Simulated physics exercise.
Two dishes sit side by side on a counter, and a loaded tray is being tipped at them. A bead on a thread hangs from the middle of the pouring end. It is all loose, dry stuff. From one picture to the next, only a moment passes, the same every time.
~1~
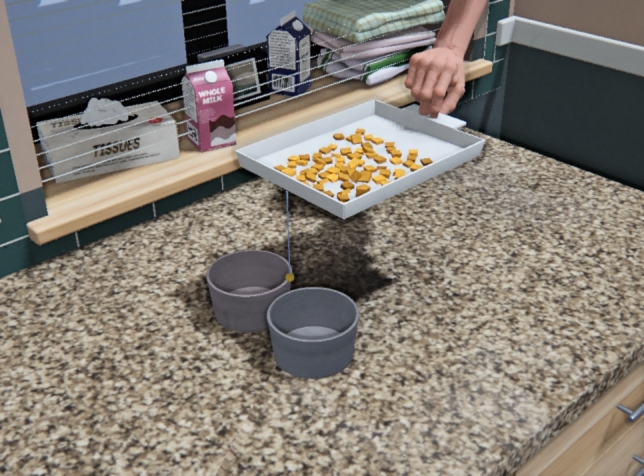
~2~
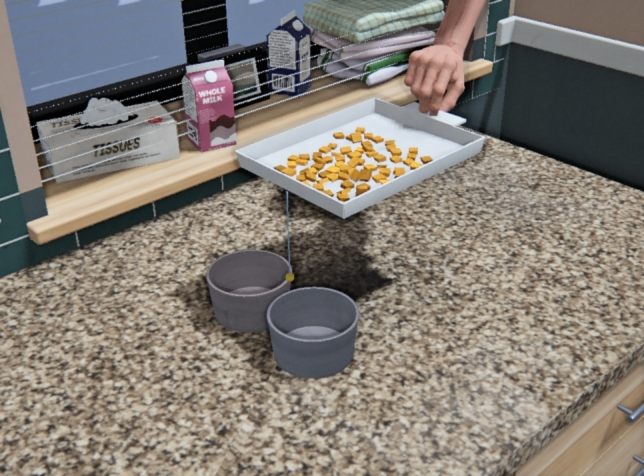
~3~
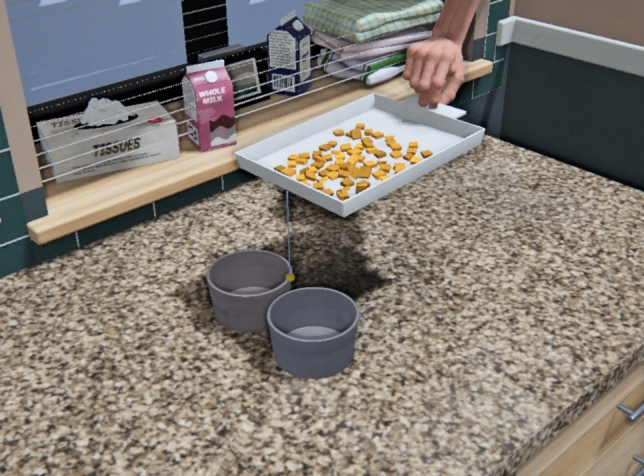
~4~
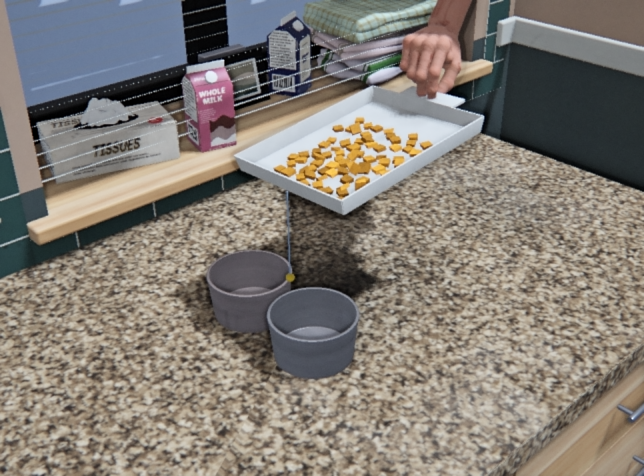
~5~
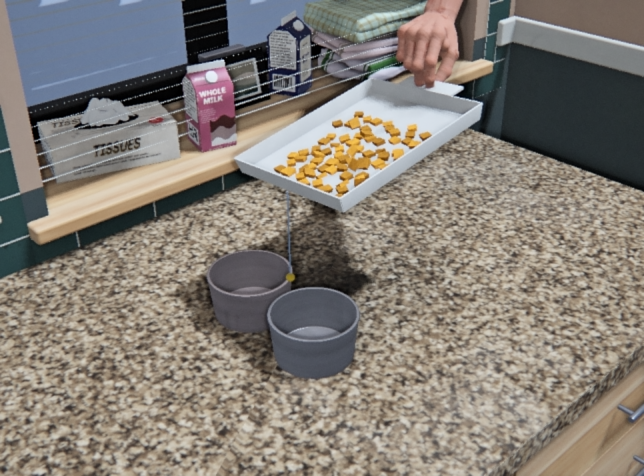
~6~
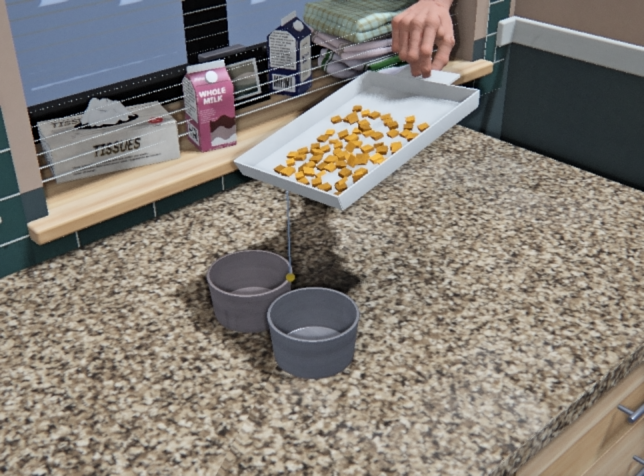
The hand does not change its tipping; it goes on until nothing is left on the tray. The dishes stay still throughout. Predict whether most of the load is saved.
Most of it is saved.
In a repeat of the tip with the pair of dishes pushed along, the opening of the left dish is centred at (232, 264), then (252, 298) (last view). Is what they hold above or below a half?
First above a half, then under half.
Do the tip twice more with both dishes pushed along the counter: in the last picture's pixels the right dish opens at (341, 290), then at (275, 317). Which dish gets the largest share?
Result, try one: The dish at left; try two: The dish at left.
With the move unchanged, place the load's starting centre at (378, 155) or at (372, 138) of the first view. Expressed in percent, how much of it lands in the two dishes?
You'd get near 90 percent first and near 100 percent next.
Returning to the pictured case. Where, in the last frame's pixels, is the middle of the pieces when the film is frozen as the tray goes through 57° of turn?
Mark it at roughly (286, 158) in the final frame.
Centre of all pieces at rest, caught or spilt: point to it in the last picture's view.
Once it all stops, the middle lies near (247, 302).
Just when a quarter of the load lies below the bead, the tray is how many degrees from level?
Roughly 110°.
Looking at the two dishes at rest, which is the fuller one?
Result: More in the left side.
Just after the last frame, tray tipped steeply; every one on the tray.
A moment on, tray tipped right over; the larger part on the tray; about a tenth in the left dish; just a few outside both; just a few in the air.
Further on, tray tipped past a quarter turn; the larger part in the left dish; about a tenth outside both.
When it is over, tray tipped past a quarter turn; not one in the right dish; the larger part in the left dish; about a tenth outside both.
